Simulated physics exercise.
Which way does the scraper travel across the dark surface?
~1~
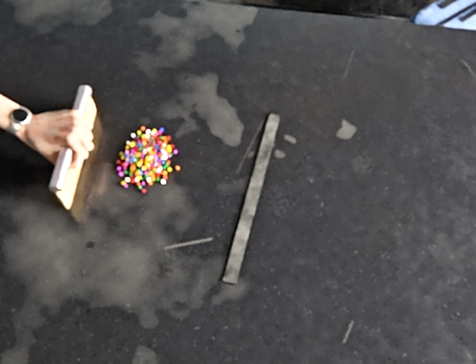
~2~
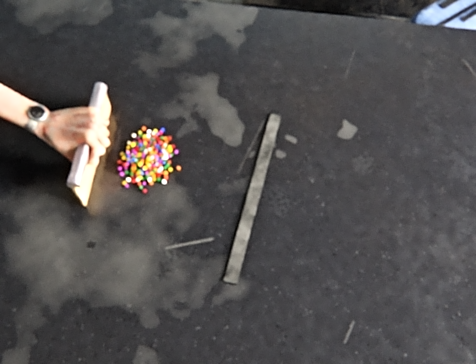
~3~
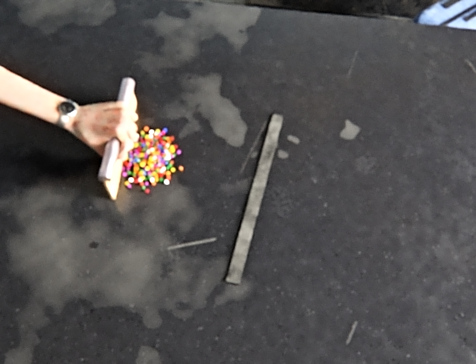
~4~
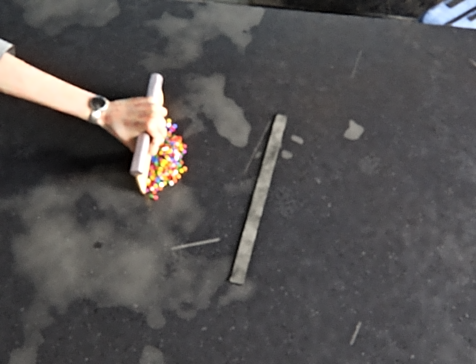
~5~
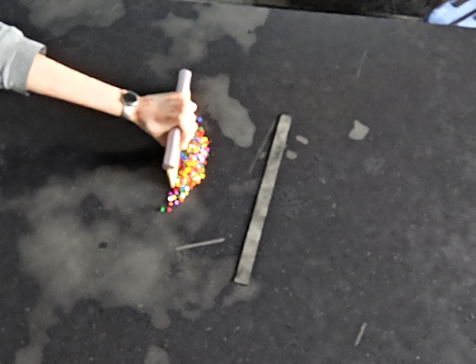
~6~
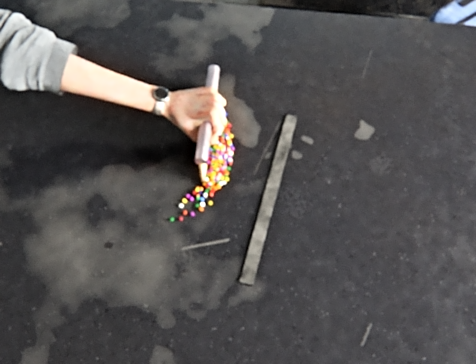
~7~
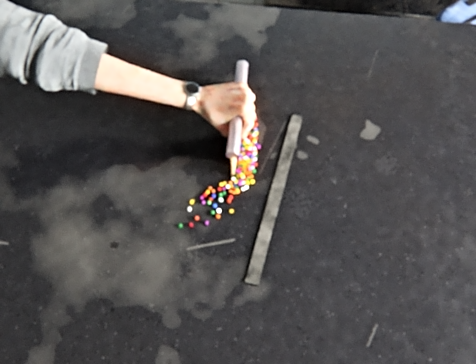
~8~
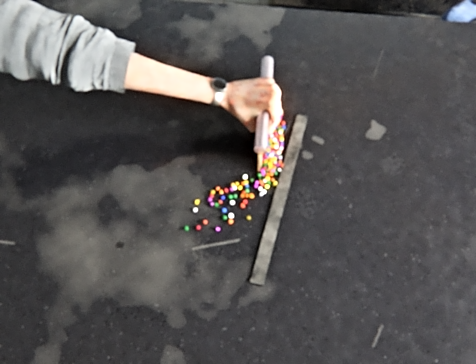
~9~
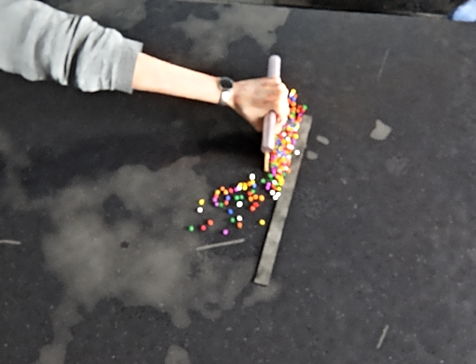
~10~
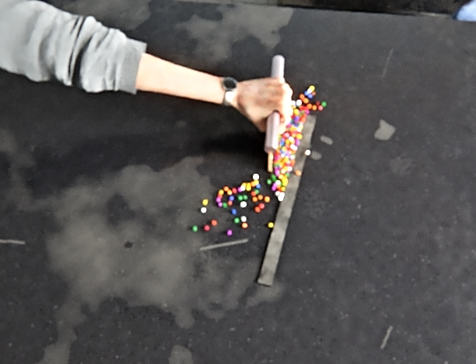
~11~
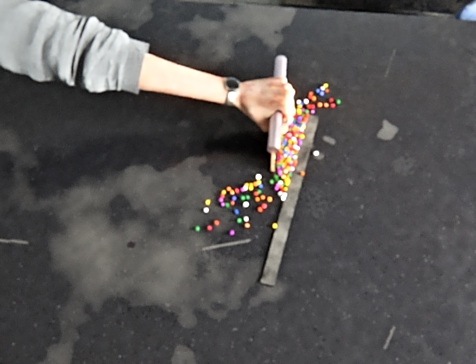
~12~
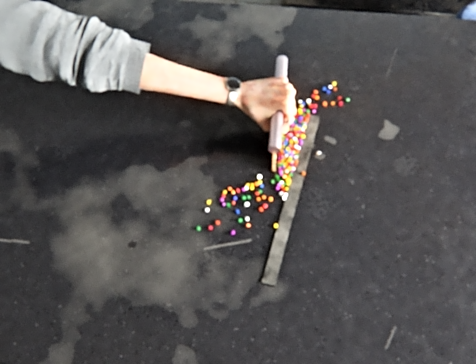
The scraper moves to the right, pushed by the hand towards the narrow strip.
